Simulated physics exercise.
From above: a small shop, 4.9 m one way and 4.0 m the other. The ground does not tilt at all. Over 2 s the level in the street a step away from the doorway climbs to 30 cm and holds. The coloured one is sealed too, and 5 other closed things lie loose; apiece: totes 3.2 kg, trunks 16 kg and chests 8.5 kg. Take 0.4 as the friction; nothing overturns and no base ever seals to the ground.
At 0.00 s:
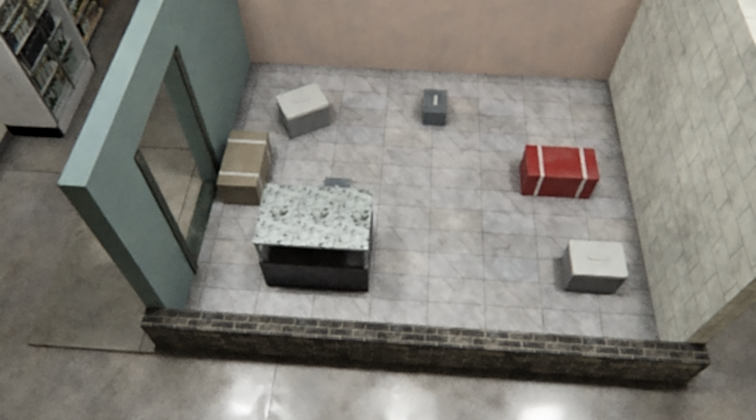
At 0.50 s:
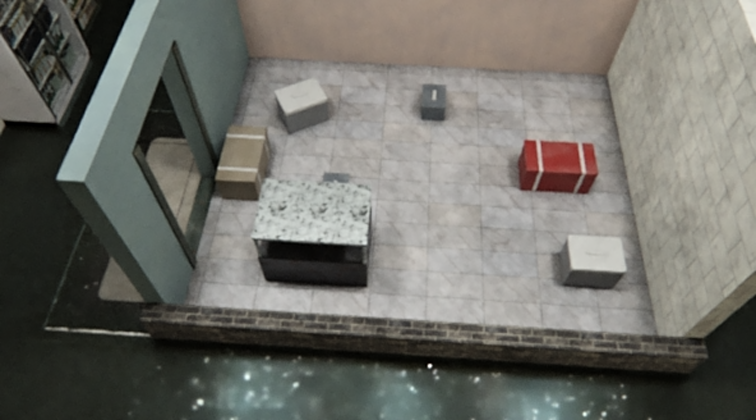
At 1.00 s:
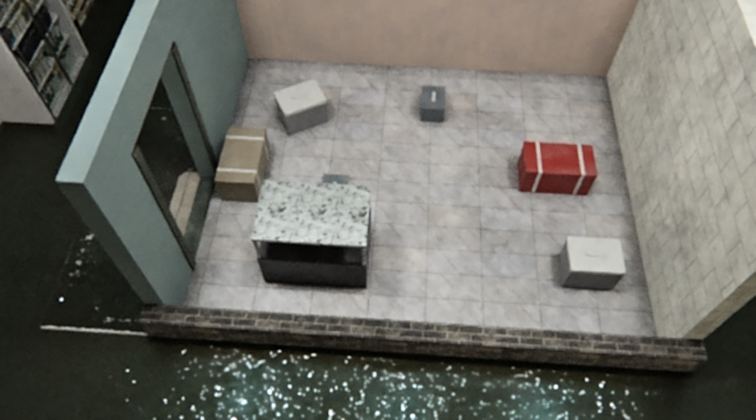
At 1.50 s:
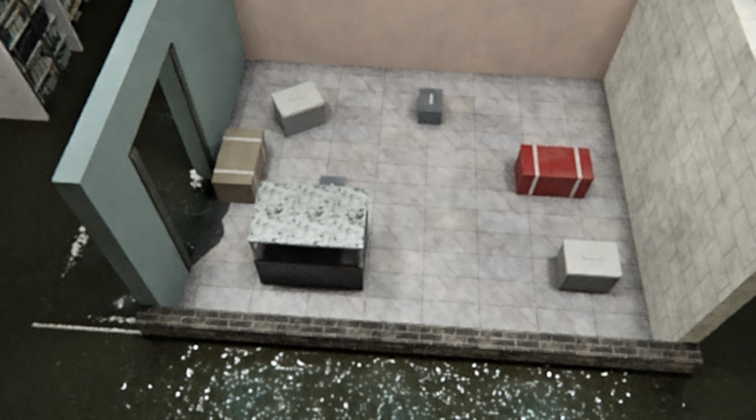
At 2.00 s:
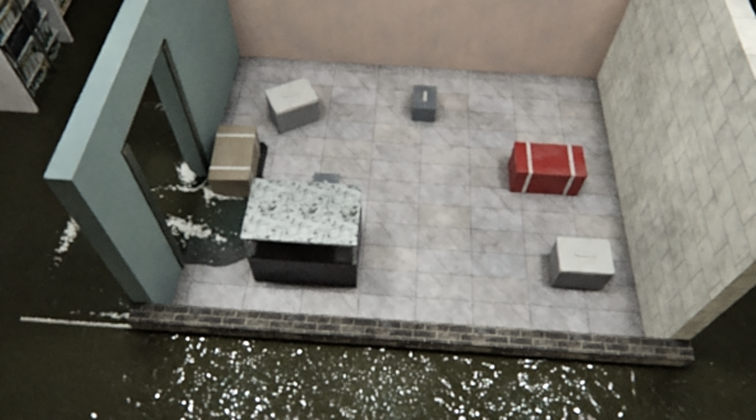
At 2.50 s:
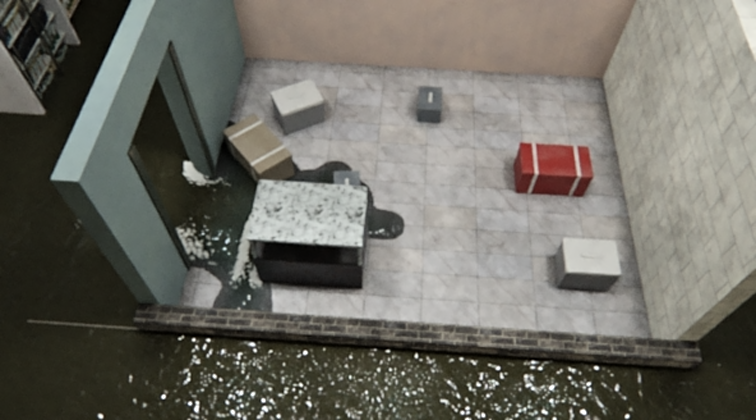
The clip shows a small shop from above as dark water covers the ground outside, then enters through the doorway on the left and spreads around the counter, turning a brown trunk while the red trunk stays in place.
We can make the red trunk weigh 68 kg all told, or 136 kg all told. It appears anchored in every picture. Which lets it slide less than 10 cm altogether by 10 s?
Even the lighter choice passes.
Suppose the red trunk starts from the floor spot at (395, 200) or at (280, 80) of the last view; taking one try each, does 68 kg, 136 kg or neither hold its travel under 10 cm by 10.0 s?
For the first spot the lighter suffices, for the second the lighter suffices.
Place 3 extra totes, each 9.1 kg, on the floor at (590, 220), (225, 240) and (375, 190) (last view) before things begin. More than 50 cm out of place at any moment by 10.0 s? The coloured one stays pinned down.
Order as asked: Goes beyond / goes beyond / goes beyond.
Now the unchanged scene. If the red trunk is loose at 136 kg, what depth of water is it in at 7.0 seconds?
Close to 8 cm deep.
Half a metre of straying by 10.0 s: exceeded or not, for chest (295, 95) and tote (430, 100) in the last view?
Respectively: Threshold exceeded and threshold exceeded.
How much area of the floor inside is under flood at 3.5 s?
About 9.0 m2.
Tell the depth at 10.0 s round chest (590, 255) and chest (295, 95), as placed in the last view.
Depths: Near 15 cm, then near 8 cm.
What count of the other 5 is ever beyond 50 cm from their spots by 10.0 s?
That comes to 4.
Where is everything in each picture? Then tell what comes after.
The red trunk at (562, 162), on the bottom; 0.0 m2 under water; 0 of 6 have shifted, in the first picture.
The red trunk at (561, 157), on the bottom; 0.0 m2 under water; 0 of 6 have shifted, in the second picture.
The red trunk at (560, 158), on the bottom; water covers 0.0 m2; 0 of 6 have shifted, in the third picture.
The red trunk at (557, 161) rests on the ground; water covers 0.2 m2; 0 of 6 have shifted, in the fourth picture.
The red trunk at (550, 159) rests on the ground; water covers 0.9 m2; 0 of 6 have shifted, in the fifth picture.
The red trunk at (556, 160), on the bottom; 2.7 m2 under water; 2 of 6 have shifted, in the sixth picture.
After 3.5 s the red trunk would be 0 cm from its start with 68 kg and 0 cm from its start with 136 kg; 0 cm of water round it then.
After 4.5 s the red trunk would be 0 cm from its start with 68 kg and 0 cm from its start with 136 kg; 4 cm of water round it then.
After 7.0 s the red trunk would be 0 cm from its start with 68 kg and 0 cm from its start with 136 kg; 8 cm of water round it then.
After 10.0 s the red trunk would be 0 cm from its start with 68 kg and 0 cm from its start with 136 kg; 14 cm of water round it then.
